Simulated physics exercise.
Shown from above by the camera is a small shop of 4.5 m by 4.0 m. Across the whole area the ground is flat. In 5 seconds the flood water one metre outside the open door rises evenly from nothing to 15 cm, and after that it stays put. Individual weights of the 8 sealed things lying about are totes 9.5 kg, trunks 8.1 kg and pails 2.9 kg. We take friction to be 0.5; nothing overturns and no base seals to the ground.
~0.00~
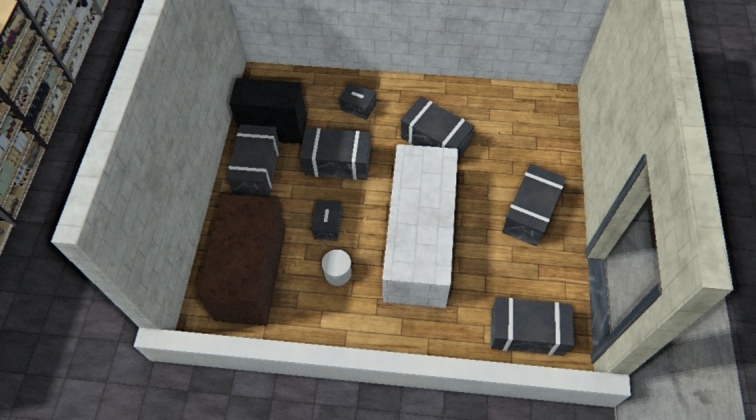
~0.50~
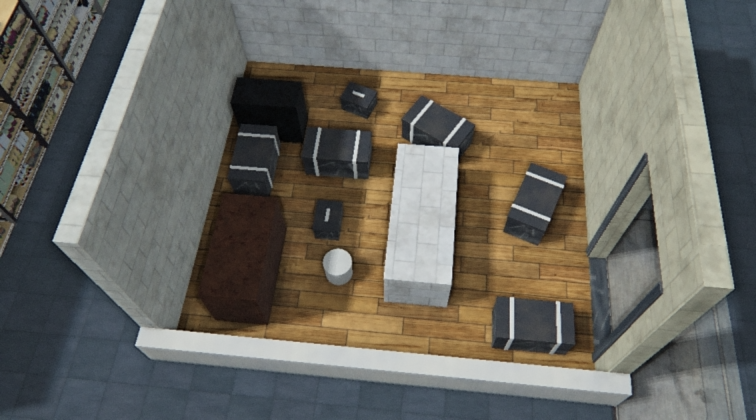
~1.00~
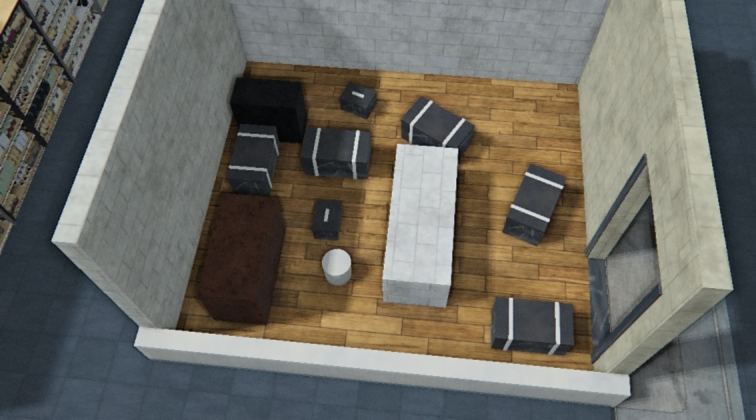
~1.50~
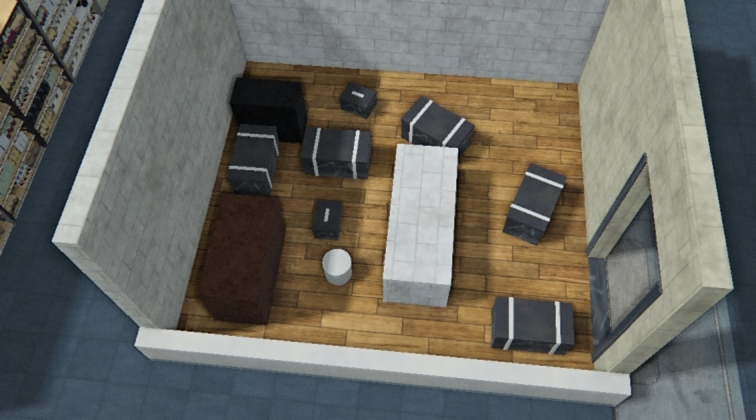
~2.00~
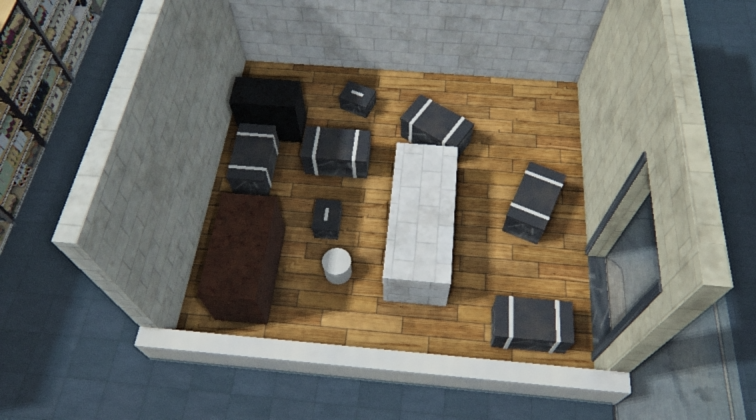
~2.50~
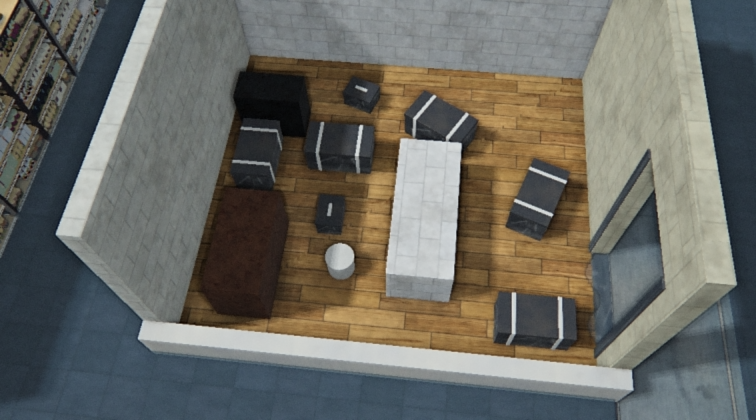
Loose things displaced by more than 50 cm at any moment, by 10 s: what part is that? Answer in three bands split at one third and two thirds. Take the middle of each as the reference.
Under a third.
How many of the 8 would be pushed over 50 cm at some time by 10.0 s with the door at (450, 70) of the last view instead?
Count: 3.
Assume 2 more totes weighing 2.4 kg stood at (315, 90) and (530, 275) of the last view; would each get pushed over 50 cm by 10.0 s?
In that order: Within the mark, beyond the mark.
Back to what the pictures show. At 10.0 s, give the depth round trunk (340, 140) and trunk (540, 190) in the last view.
2 and 4 cm.
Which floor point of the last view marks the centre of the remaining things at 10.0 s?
It works out to somewhere near (369, 178) on the floor.
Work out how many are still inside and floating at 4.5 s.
Total: 0.
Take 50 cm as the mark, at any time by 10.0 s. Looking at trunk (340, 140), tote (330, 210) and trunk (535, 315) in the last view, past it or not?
Within, within, beyond.
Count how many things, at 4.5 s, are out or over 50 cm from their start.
By then 0.
After 3.5 s 0 of 8 are over 50 cm from their spots; 0 afloat.
After 4.5 s 0 of 8 are over 50 cm from their spots; 0 afloat.
After 7.0 s 1 of 8 are over 50 cm from their spots; 1 afloat.
After 10.0 s 1 of 8 are over 50 cm from their spots, and 1 have been at some point; 2 afloat.
